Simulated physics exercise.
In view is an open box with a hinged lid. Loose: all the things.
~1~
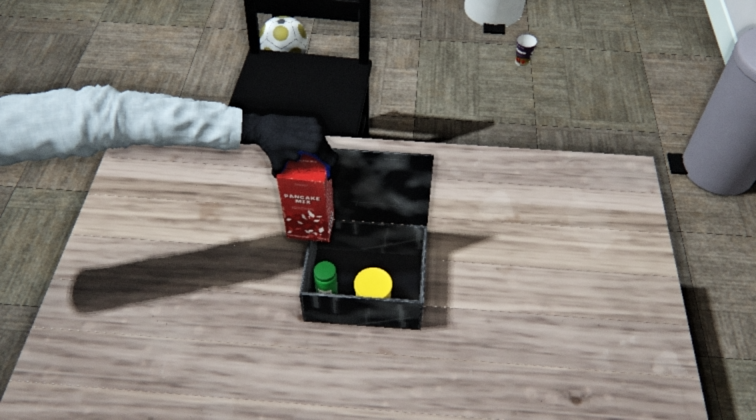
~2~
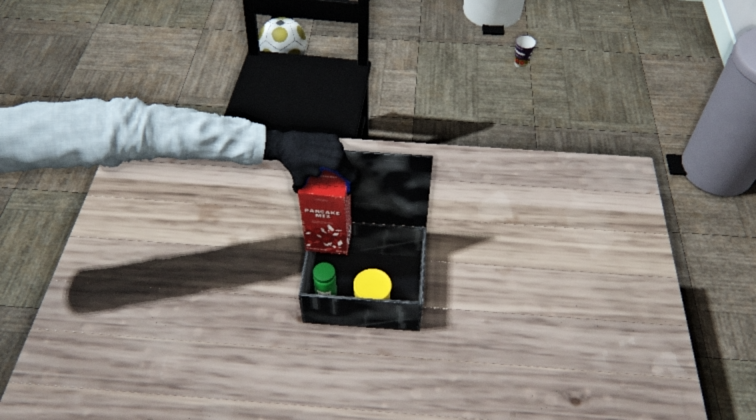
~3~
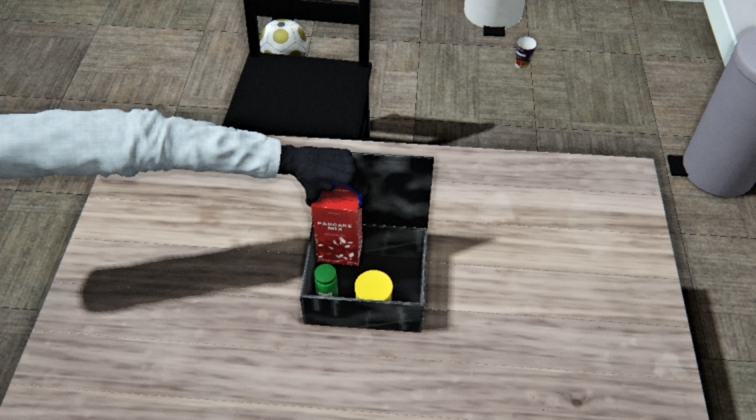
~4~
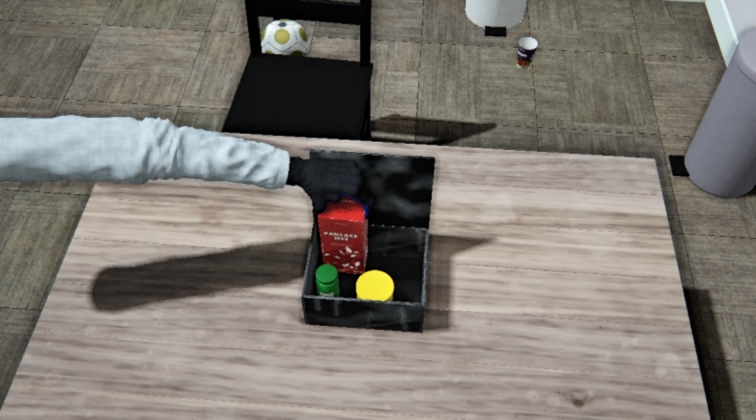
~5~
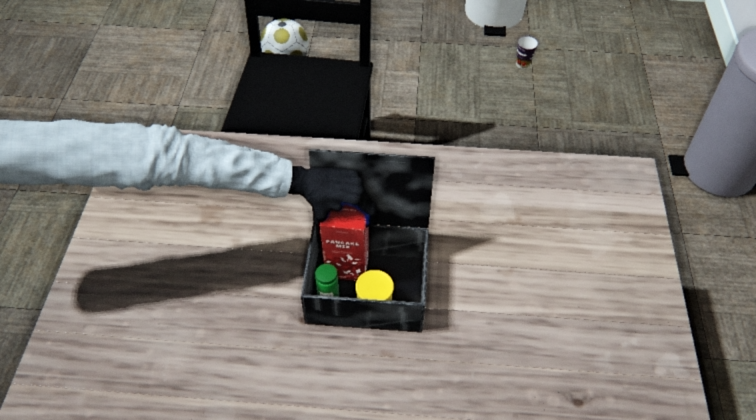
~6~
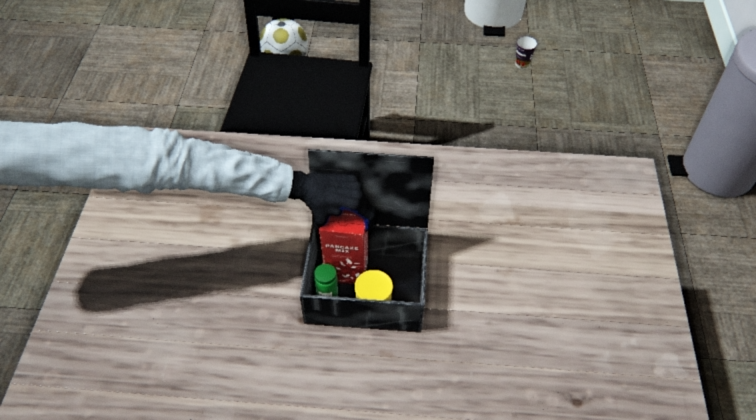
A wooden table on a grey-brown floor is seen from above at an angle, with a black chair behind it, and the camera stays essentially still. An open black box with a raised lid holds a green-topped container at left and a yellow tin beside it. A black-gloved hand in a pale sleeve, reaching from the left, moves a red carton rightward and lowers it behind the green-topped container.
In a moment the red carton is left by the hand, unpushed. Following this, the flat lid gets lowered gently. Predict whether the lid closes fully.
I expect the box to stay unclosed.
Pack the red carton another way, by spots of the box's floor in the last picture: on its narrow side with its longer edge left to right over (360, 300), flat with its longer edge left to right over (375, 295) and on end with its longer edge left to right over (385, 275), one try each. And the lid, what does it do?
Try one: The lid remains open; try two: It comes all the way down; try three: It remains open.
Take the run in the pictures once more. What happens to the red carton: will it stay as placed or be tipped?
Looking at the last picture, it is left as set.
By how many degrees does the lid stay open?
I'd say roughly 75 degrees above the rim.
Then, 0.90 s on from there, lid starting down.
Then, 1.10 s on from there, red carton resting near (345, 247).
Then, 1.30 s on from there, lid 78° above the rim.
In the end, lid 76° above the rim; all 3 unmoved. At the end, from the last picture's camera, red carton near (345, 247).
